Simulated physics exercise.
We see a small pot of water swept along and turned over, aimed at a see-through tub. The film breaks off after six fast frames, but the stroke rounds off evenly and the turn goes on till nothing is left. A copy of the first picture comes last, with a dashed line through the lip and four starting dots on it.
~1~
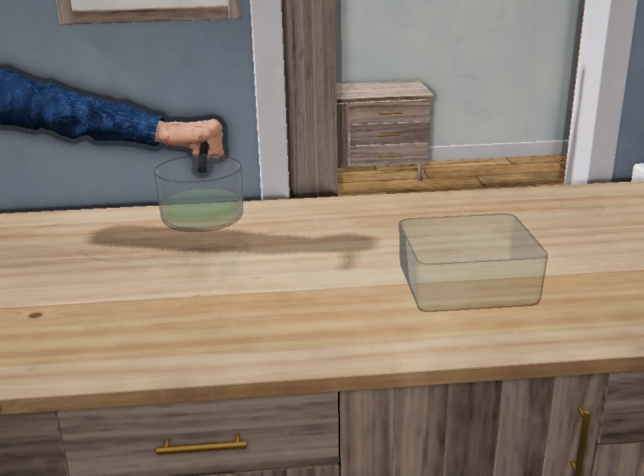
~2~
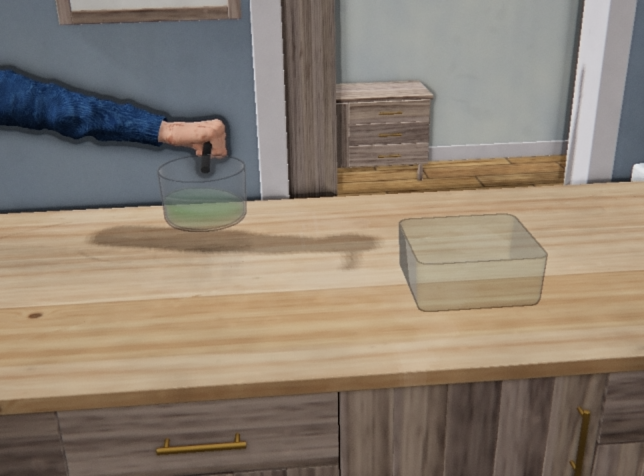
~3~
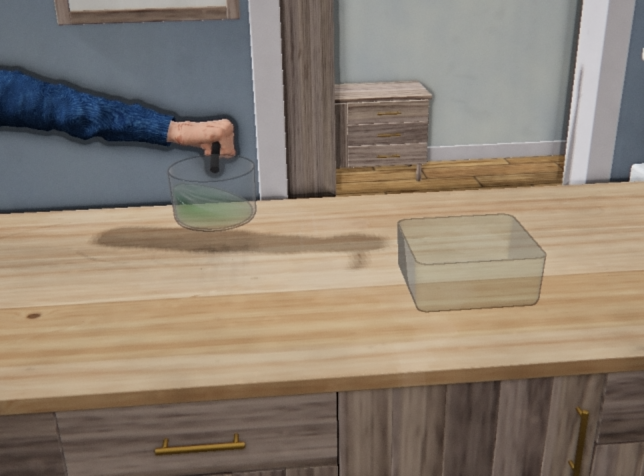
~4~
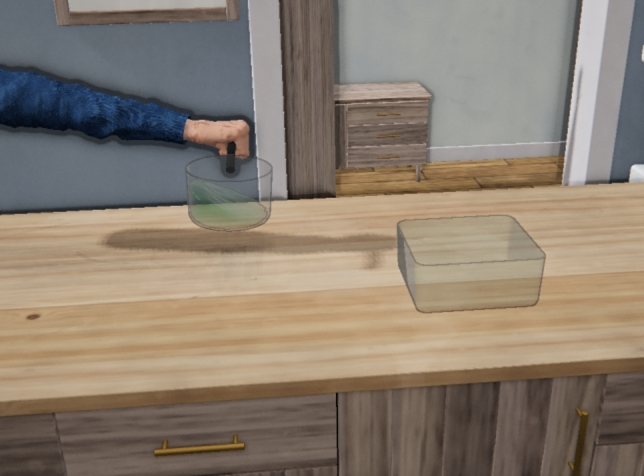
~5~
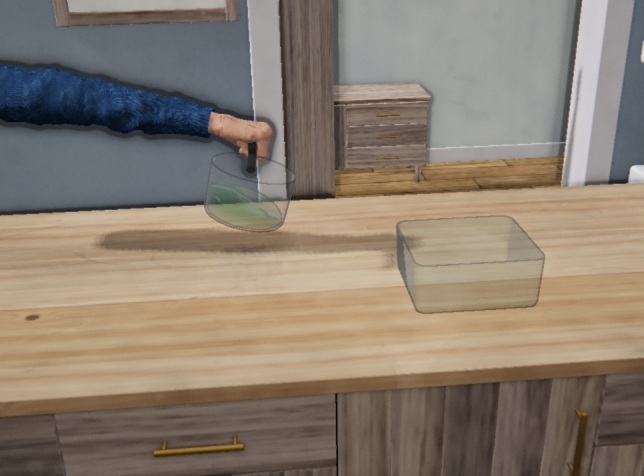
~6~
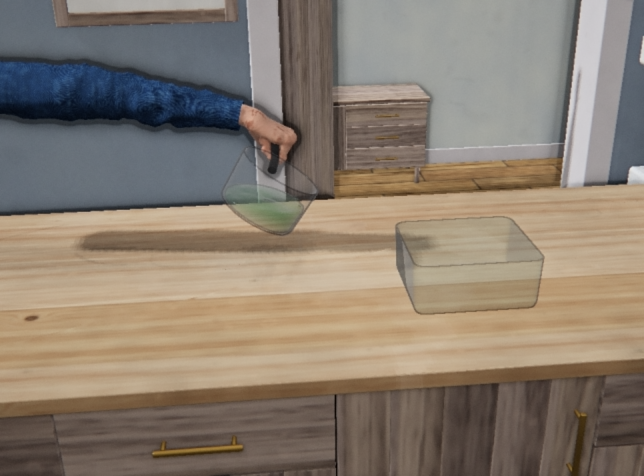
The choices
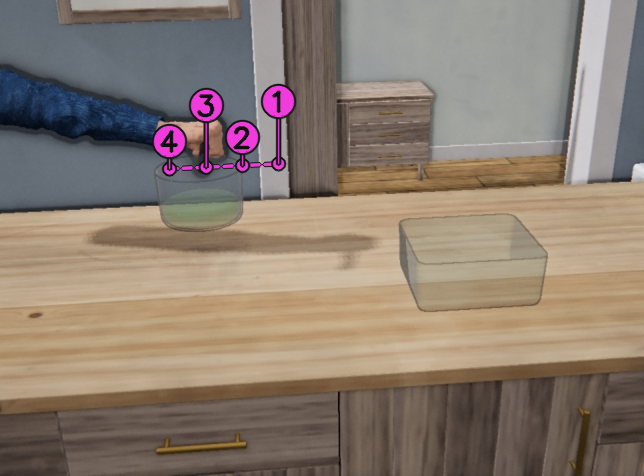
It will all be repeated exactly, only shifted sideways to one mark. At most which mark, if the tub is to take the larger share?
1 will do.
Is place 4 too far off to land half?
Yes, it does.
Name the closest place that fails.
2.
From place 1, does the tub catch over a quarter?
Yes, it does.
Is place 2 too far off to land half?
Yes, it does.
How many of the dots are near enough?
One of the four.
On the marked copy, 1 at (278, 163); 2 at (242, 165); 3 at (206, 167); 4 at (169, 169).
Choosing 1, about 69 % lands in the tub, 22 % falls short and 9 % goes beside or beyond.
Choosing 2, about 27 % lands in the tub, 69 % falls short and 5 % goes beside or beyond.
Choosing 3, about 0 % lands in the tub, 98 % falls short.
Choosing 4, about 0 % lands in the tub, 100 % falls short.
